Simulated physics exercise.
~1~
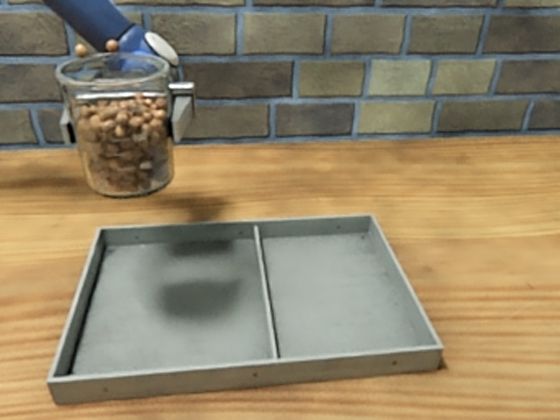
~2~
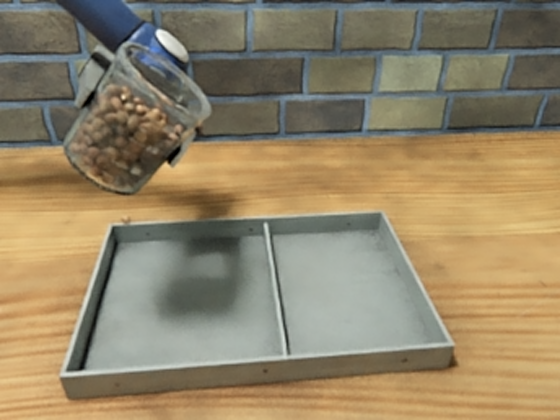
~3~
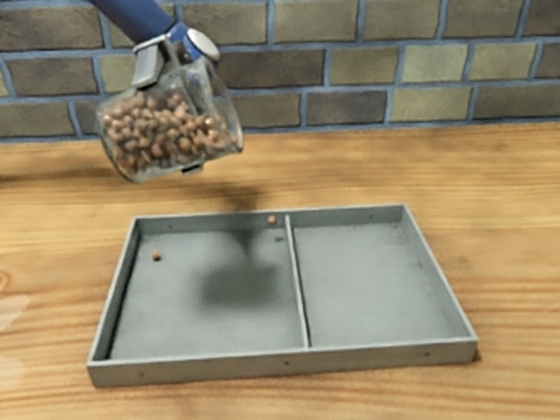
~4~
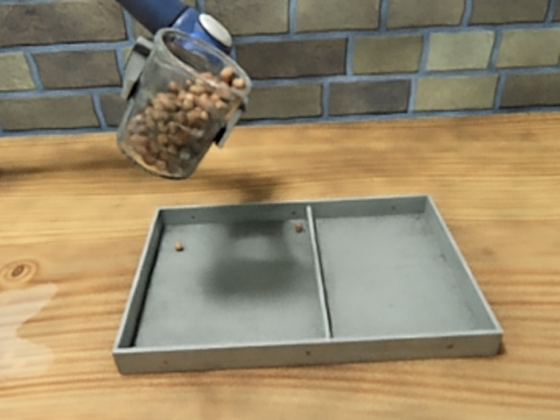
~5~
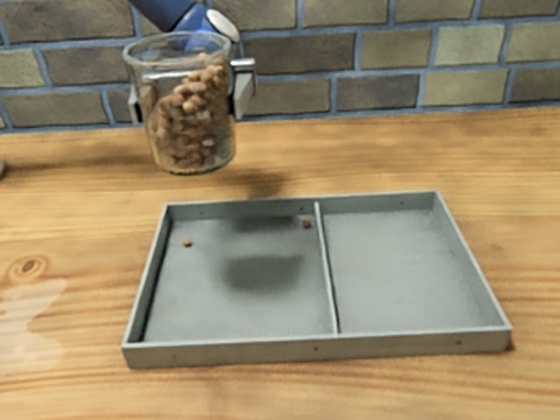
Blue robot arm tipping a glass jar of brown beads over a divided grey tray, dropping two, then returning it upright.
